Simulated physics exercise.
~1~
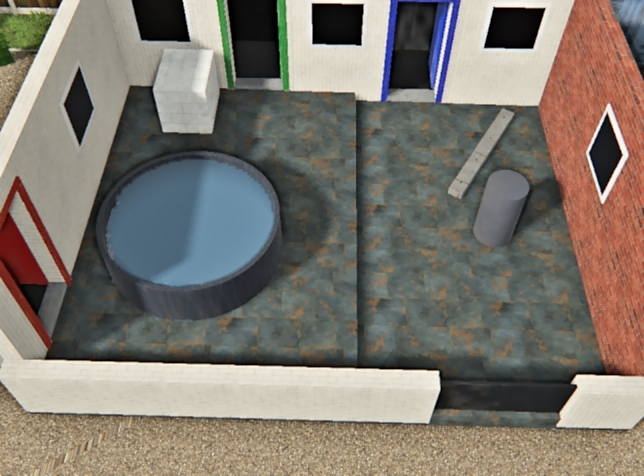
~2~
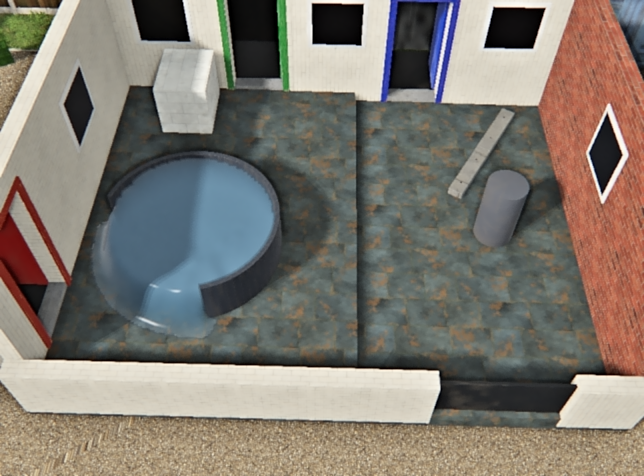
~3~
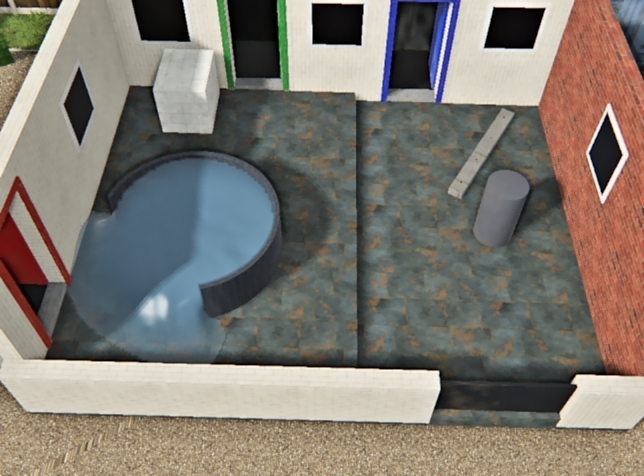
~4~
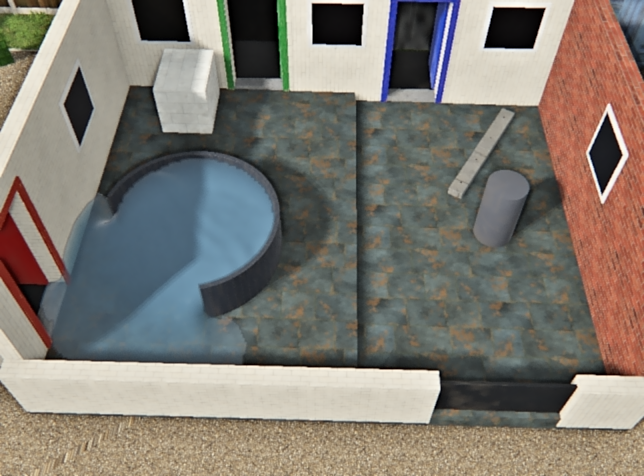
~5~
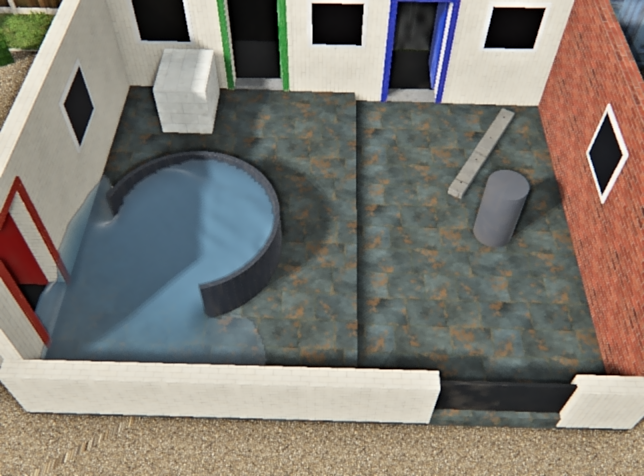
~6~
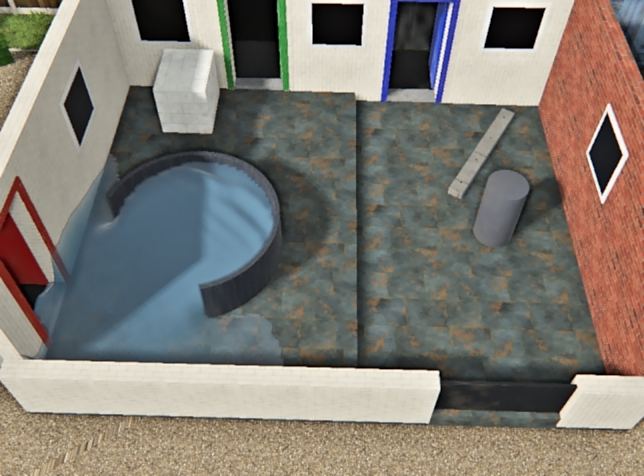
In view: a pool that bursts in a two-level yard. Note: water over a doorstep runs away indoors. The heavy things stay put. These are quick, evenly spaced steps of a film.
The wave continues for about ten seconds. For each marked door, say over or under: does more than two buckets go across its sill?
The blue door never exceeds two buckets; the green door never exceeds two buckets; the red door exceeds two buckets.
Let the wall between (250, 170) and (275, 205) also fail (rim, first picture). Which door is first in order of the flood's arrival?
I'd go with the blue one.
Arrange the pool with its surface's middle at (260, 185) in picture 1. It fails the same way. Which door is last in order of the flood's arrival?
It's the one in blue.
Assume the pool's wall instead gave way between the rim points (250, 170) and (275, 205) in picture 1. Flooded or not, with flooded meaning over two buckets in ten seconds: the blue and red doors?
Door by door, the blue door exceeds it and the red door doesn't reach it.
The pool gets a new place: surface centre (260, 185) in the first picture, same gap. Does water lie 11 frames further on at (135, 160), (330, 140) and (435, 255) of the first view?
I'd call them watered, still dry and still dry, in the order asked.
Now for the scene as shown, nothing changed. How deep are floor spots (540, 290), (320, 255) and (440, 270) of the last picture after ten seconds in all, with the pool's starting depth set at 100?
About 14, 2 and 12 per cent.
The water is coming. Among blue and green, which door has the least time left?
I pick the green door.
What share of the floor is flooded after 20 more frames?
Around 55 percent of it.
A moment on, water covers 20 % of the floor; the blue door not reached, the green door not reached, the red door far over two buckets in.
Next, water covers 35 % of the floor; the blue door not reached, the green door not reached, the red door far over two buckets in.
Then, water covers 55 % of the floor; the blue door not reached, the green door wet at the sill, nothing in, the red door far over two buckets in.
Later, water covers 80 % of the floor; the blue door not reached, the green door wet at the sill, nothing in, the red door far over two buckets in.
In the end, water covers 90 % of the floor; the blue door wet at the sill, nothing in, the green door wet at the sill, nothing in, the red door far over two buckets in.
